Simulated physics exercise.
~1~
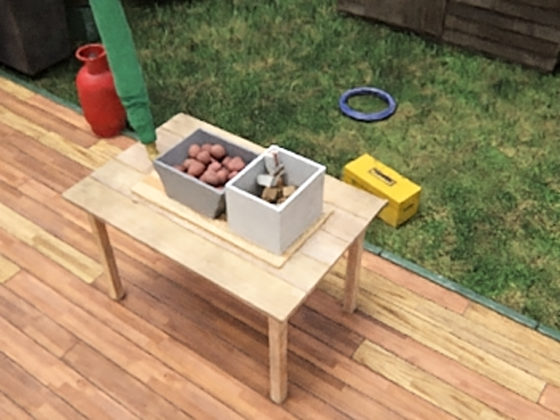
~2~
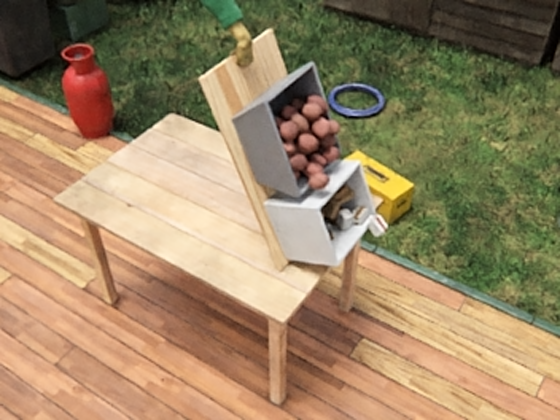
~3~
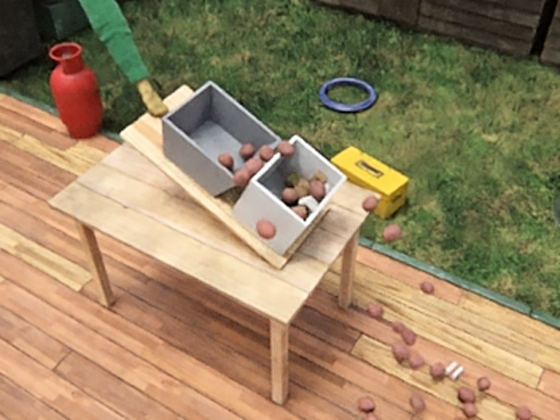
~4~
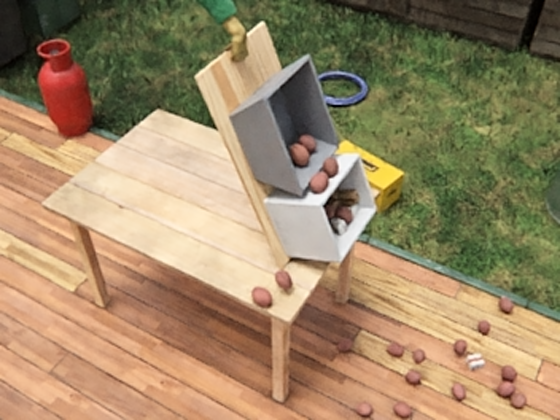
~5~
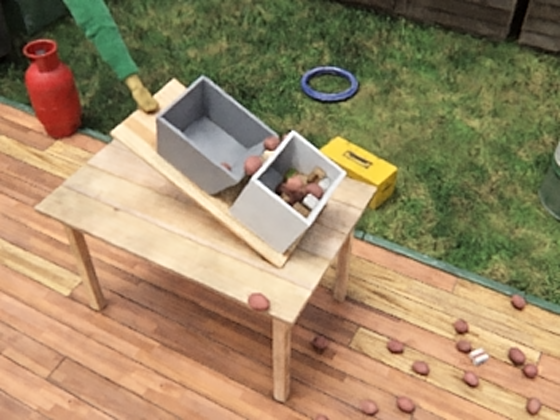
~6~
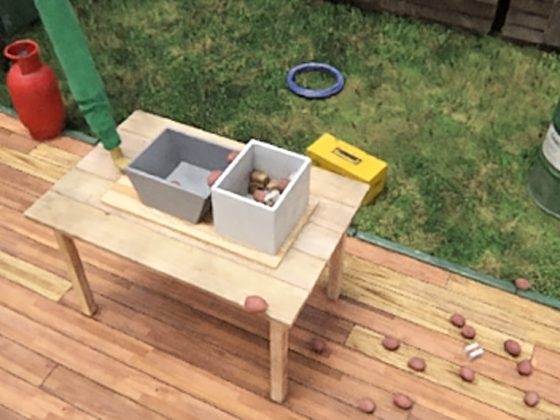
On a wooden deck beside a lawn, a green-sleeved, gloved arm twice tipped up a board holding two tubs on a table, spilling red potatoes across the planks, then lowered it flat, leaving the grey tub nearly empty and the white one still holding pieces.
